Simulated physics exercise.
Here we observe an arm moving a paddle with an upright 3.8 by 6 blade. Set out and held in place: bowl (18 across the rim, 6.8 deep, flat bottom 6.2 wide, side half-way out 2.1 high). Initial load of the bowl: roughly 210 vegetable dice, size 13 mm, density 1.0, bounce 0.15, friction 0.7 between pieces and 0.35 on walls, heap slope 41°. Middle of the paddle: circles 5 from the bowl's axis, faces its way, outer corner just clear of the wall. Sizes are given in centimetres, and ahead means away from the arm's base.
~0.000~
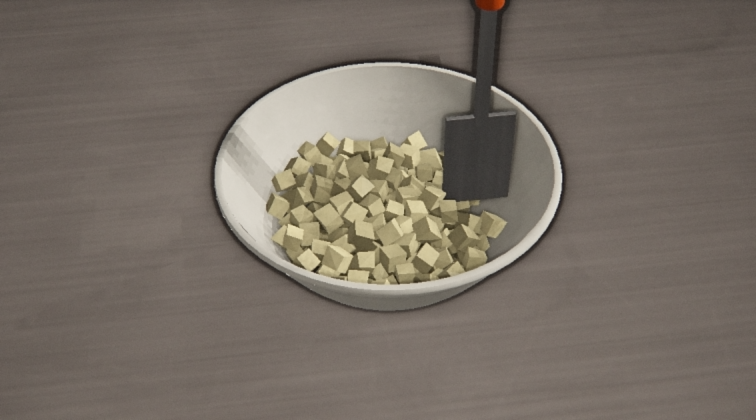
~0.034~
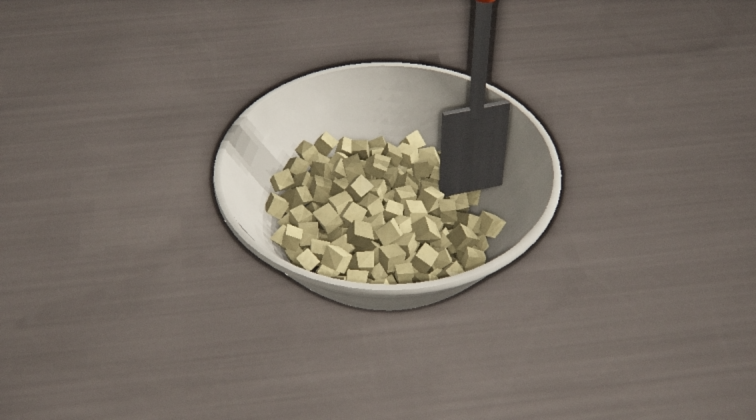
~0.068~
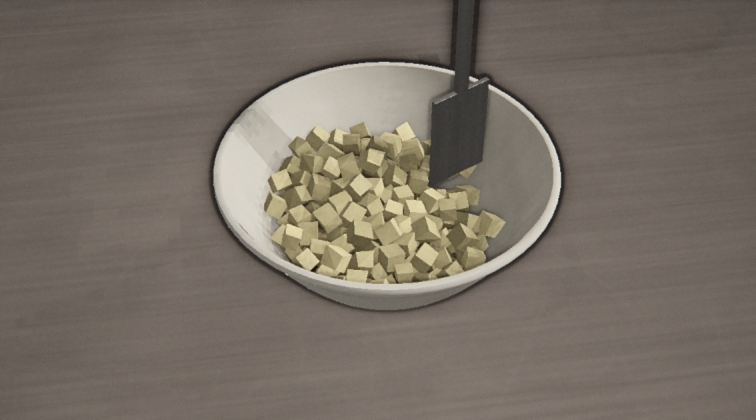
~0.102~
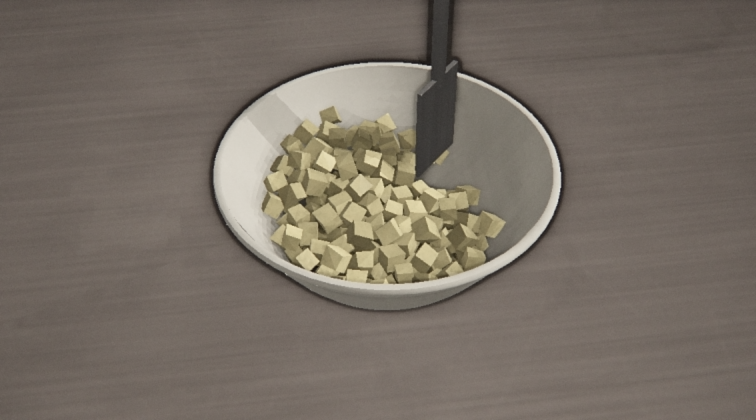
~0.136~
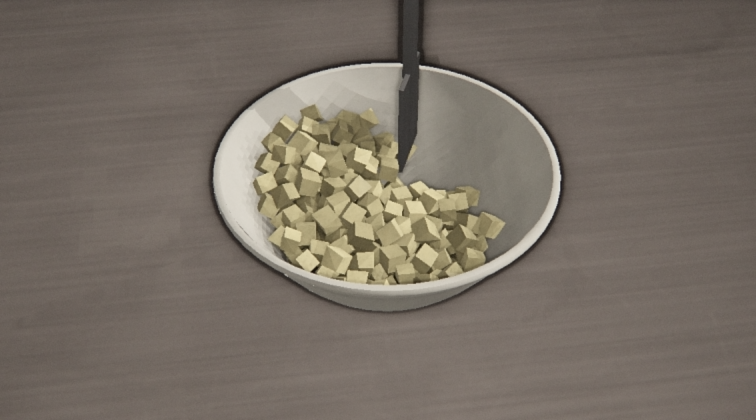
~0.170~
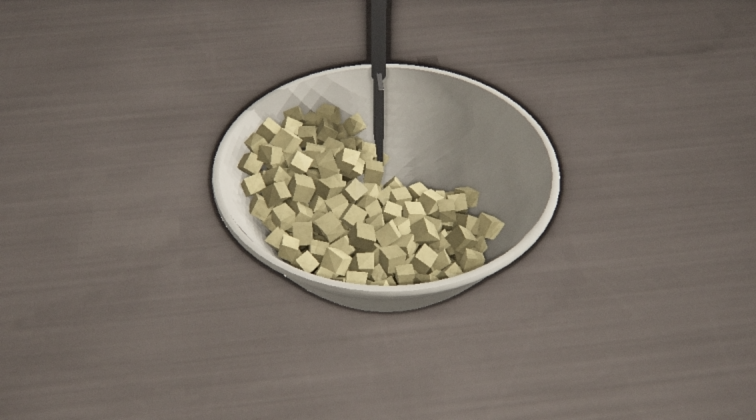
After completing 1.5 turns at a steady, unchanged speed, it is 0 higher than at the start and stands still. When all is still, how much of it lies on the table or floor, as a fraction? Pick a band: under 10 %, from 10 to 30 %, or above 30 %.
From 10 to 30 %.
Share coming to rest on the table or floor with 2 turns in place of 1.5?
That would give some 25 percent.
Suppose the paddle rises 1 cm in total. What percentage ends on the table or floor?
Near 15 in a hundred.
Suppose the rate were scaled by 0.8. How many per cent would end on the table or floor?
Roughly 15 per cent.
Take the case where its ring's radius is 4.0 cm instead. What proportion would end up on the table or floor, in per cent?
Around 25 in a hundred.
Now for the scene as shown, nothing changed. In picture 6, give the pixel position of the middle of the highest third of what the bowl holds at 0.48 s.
I'd point to somewhere close to (441, 245).
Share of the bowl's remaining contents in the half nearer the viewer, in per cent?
About 60 per cent.
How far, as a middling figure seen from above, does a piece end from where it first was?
Near 5 cm.
After 0.48 s, 263° round, highest piece 10 above the table; 186 in the bowl, 12 on the table or floor, 11 in flight or on the tool.
After 0.78 s, 80° round, highest piece 8 above the table; 170 in the bowl, 37 on the table or floor, 2 in flight or on the tool.
After 1.14 s, 180° round, highest piece 7 above the table; 162 in the bowl, 47 on the table or floor.
After 1.84 s, 180° round, highest piece 7 above the table; 162 in the bowl, 47 on the table or floor.
In the end, 162 in the bowl, 47 on the table or floor. That is 22 % on the table or floor.
